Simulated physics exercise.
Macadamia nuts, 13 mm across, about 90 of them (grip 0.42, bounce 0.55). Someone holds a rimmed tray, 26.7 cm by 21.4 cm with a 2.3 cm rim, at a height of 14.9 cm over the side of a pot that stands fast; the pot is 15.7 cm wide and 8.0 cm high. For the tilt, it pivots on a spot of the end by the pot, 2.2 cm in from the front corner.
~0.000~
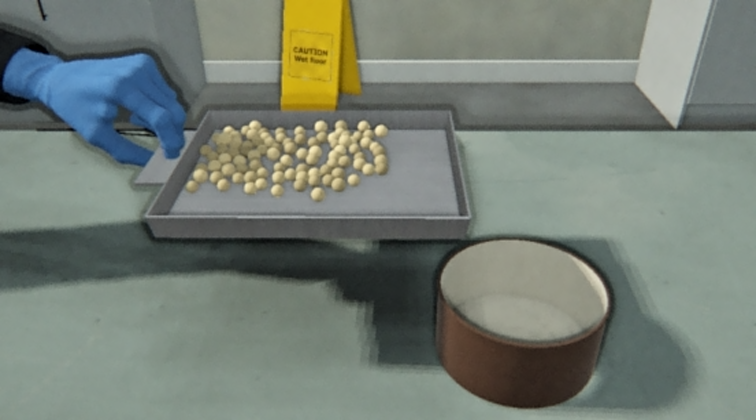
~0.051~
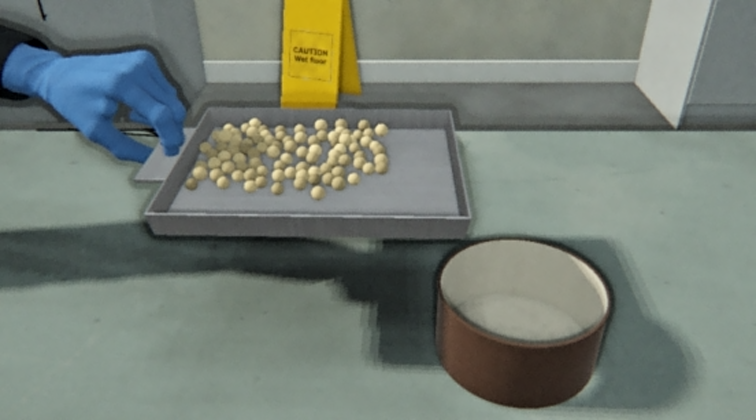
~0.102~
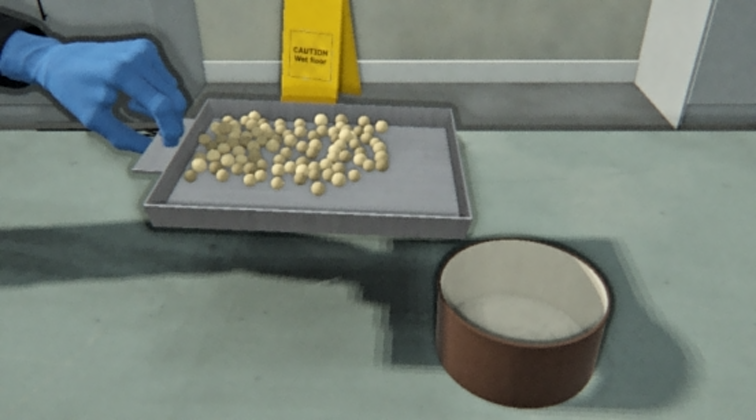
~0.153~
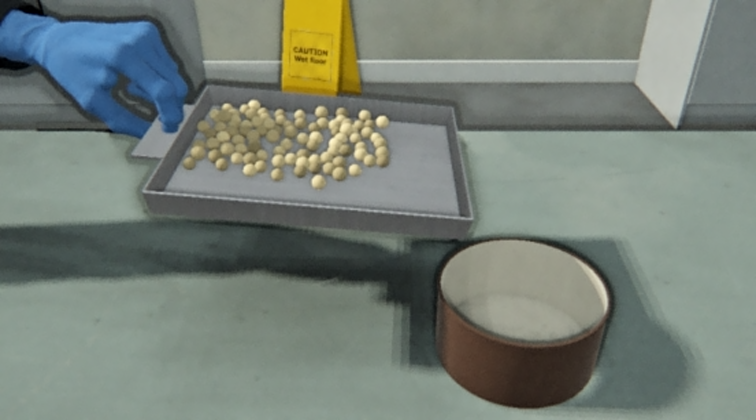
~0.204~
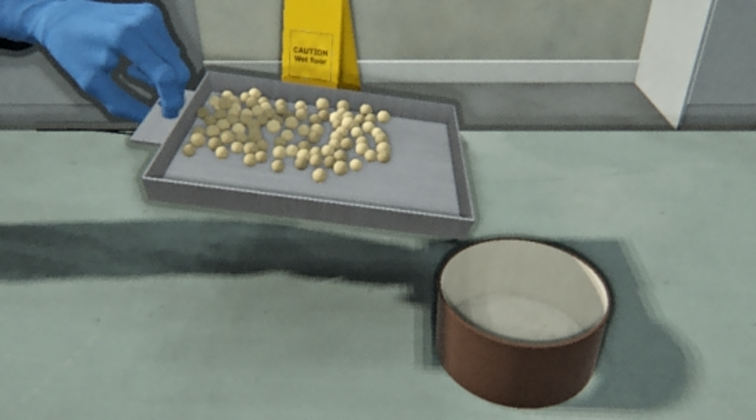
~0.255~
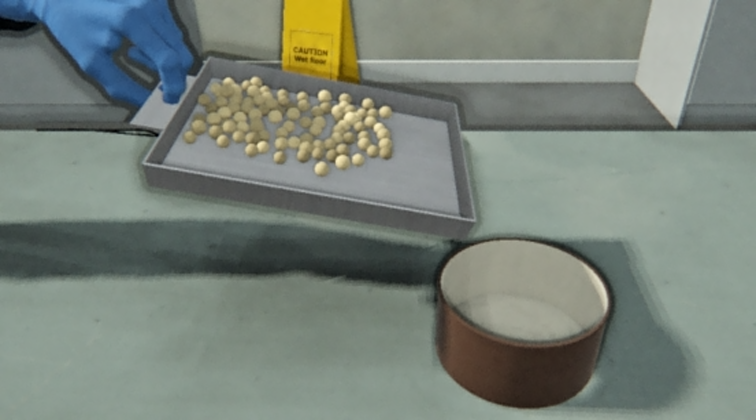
A grey rimmed tray scattered with small, round, cream-coloured nuts is held above a pale green surface, seen from slightly above by a still camera. A blue-gloved hand grips its left end, a brown pot with a whitish inside stands at the lower right, and a yellow caution sign is behind. The hand raises the left end, gradually tilting the tray down towards the right, while the nuts stay clustered.
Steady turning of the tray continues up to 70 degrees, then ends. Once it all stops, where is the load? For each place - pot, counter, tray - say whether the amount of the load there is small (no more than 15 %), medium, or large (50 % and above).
Pot: Small; counter: Small; tray: Large.
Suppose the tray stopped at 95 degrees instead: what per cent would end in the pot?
The pot would get around 75 per cent.
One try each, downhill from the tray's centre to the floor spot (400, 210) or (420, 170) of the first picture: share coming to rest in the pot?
That would be close to 10 per cent, then close to 0 per cent.
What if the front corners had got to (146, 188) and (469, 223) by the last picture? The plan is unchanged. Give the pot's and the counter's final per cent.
Final per cent - pot 10, counter 10.
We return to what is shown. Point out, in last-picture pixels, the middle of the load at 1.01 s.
The middle of the load should be at about (459, 147) by then.
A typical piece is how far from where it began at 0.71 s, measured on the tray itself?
It has moved some 14 cm from its start.
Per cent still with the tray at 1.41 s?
95 %, give or take.
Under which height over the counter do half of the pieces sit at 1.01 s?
The halfway line is at about 20 cm.
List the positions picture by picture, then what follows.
The first frame shows tray tilt 0 degrees, front corners at (151, 214) and (466, 216); middle of the pieces at (287, 161); pot at (522, 286).
The second frame shows tray tilt 1 degrees, front corners at (150, 212) and (466, 216); middle of the pieces at (286, 159).
The third frame shows tray tilt 3 degrees, front corners at (149, 203) and (467, 216); middle of the pieces at (286, 154).
The fourth frame shows tray tilt 6 degrees, front corners at (148, 190) and (468, 217), lowest corner right front; middle of the pieces at (286, 145).
The fifth frame shows tray tilt 9 degrees, front corners at (148, 176) and (470, 217), lowest corner right front; middle of the pieces at (287, 136).
The sixth frame shows tray tilt 12 degrees, front corners at (149, 162) and (471, 218), lowest corner right front; middle of the pieces at (289, 127); pot at (522, 286). Its pace works out near 60 degrees a second.
After 0.71 s, tilt 40 degrees; the tray holds 100 %, the pot 0 %.
After 1.01 s, tilt 58 degrees; the tray holds 95 %, the pot 0 %.
After 1.41 s, tilt 70 degrees; the tray holds 95 %, the pot 5 %.
In the end, at 2.3 s, pot 5 %, counter 0 %, tray 90 %.
